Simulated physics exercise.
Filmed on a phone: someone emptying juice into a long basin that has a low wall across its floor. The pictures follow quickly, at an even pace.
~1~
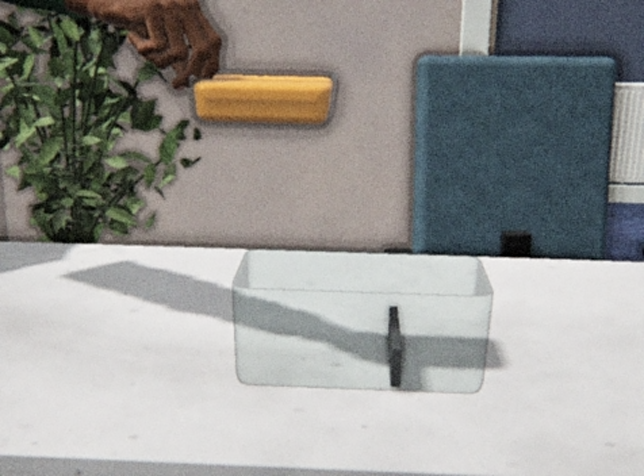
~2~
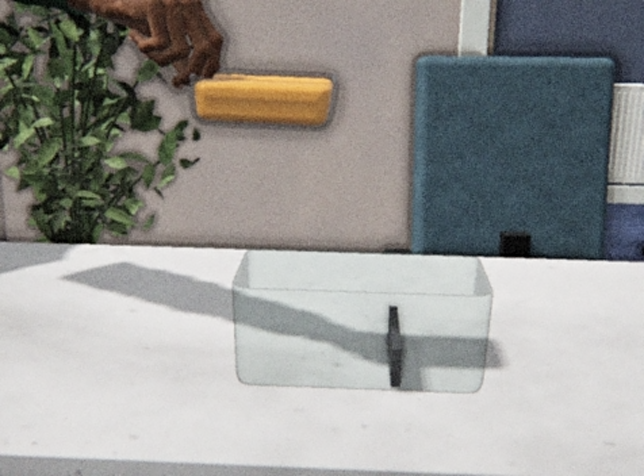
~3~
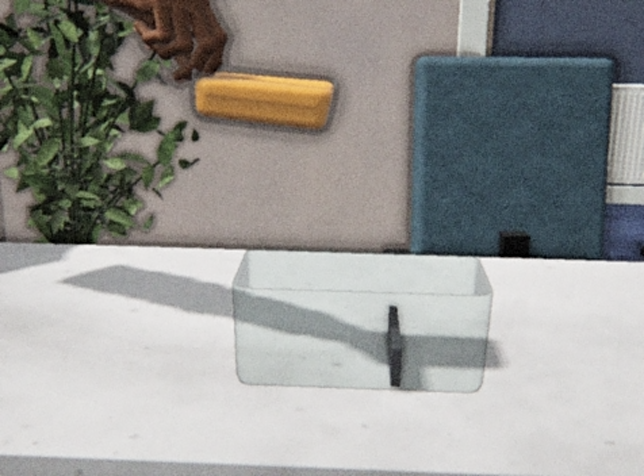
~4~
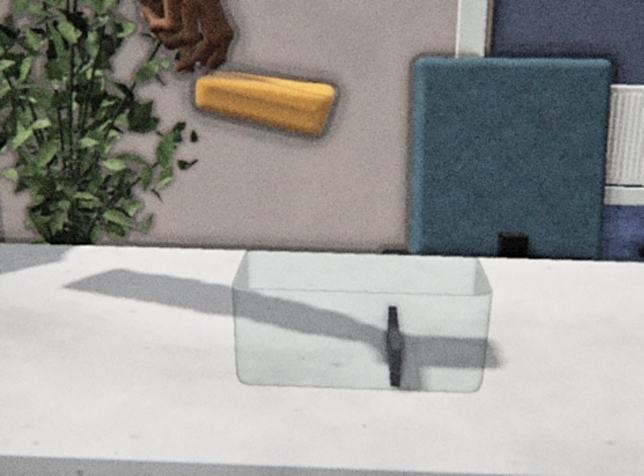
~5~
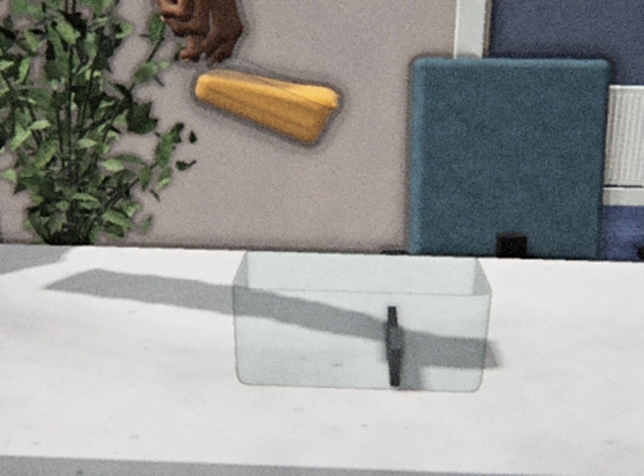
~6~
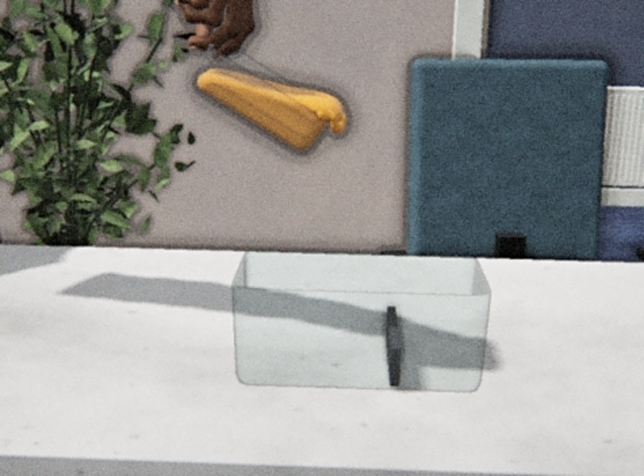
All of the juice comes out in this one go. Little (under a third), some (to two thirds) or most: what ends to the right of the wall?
In the end between a third and two thirds is right of the wall.
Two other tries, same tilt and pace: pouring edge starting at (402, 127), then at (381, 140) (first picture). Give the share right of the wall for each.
Near 80 % and 70 %.
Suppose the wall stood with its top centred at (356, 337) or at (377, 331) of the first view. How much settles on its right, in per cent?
About 70 and 65 per cent.
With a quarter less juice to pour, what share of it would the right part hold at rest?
Some 25 per cent.
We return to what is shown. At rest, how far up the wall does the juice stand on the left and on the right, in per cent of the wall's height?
Left about 20, right about 40.
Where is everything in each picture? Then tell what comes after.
The first picture shows tilt 0°; pouring edge (335, 79); surface from (200, 80) to (333, 83); the long basin's rim runs from (240, 268) to (486, 277); the wall's top is at (395, 327).
The second picture shows tilt 1°; pouring edge (335, 80); surface from (201, 80) to (333, 85).
The third picture shows tilt 6°; pouring edge (336, 86); surface from (202, 78) to (333, 87).
The fourth picture shows tilt 12°; pouring edge (336, 94); surface from (203, 76) to (335, 91).
The fifth picture shows tilt 21°; pouring edge (335, 106); surface from (205, 75) to (333, 97); 3 per cent is over the edge.
The sixth picture shows tilt 31°; pouring edge (332, 118); surface from (205, 72) to (319, 100); 10 per cent is over the edge.
A moment on, the tilt is 89° and 5 per cent is still to pour, 10 is left of the wall and 22 right of it.
Next, the tilt is 101° and 0 per cent is still to pour, 39 is left of the wall and 46 right of it.
Then the tilt is 101° and 0 per cent is still to pour, 49 is left of the wall and 41 right of it.
Later the tilt is 101° and 0 per cent is still to pour, 49 is left of the wall and 41 right of it.
At rest 49 per cent lies left of the wall, 41 right of it and 10 outside.
